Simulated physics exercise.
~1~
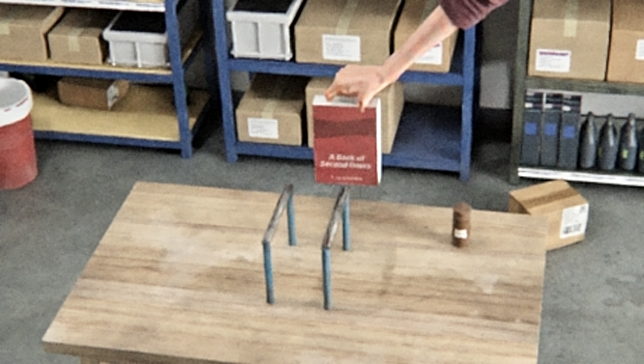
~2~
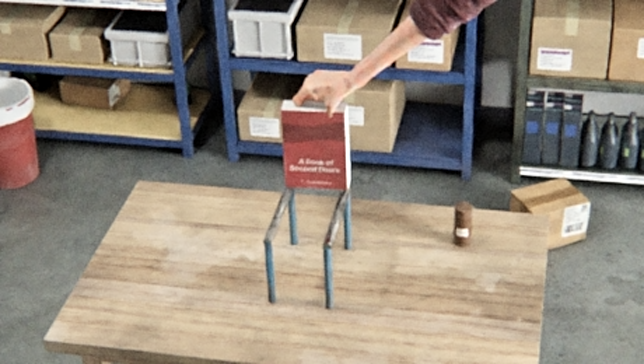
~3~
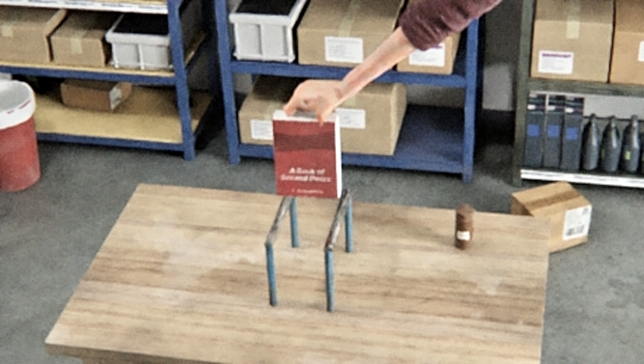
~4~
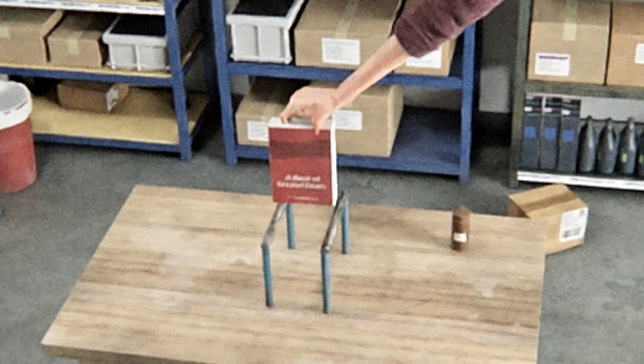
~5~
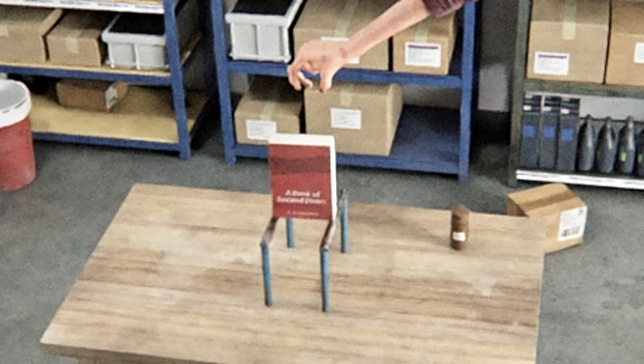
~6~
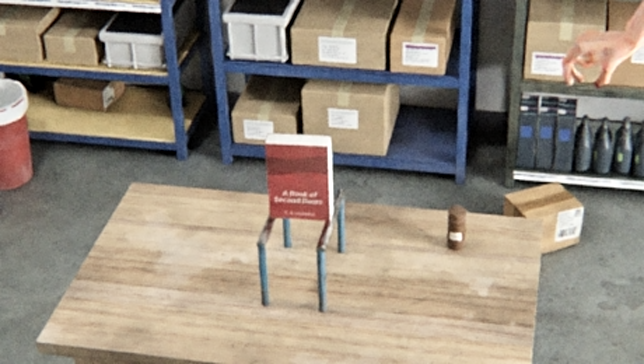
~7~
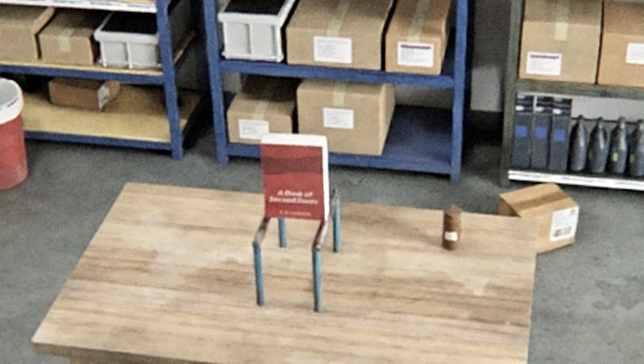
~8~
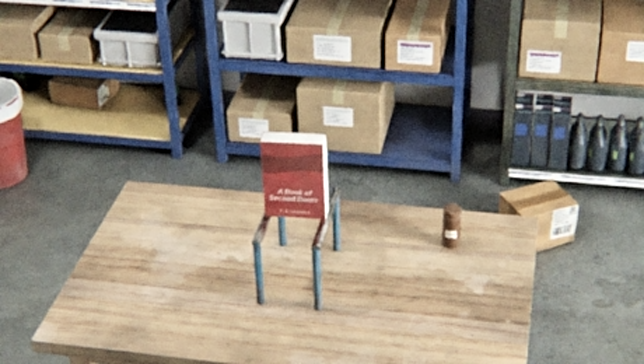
A red book was held upright by a hand above a wooden table, moved left and lowered onto a pair of blue-legged supports. The hand let go and drew away, and the book stayed standing on top, while a brown shaker nearby stayed put.
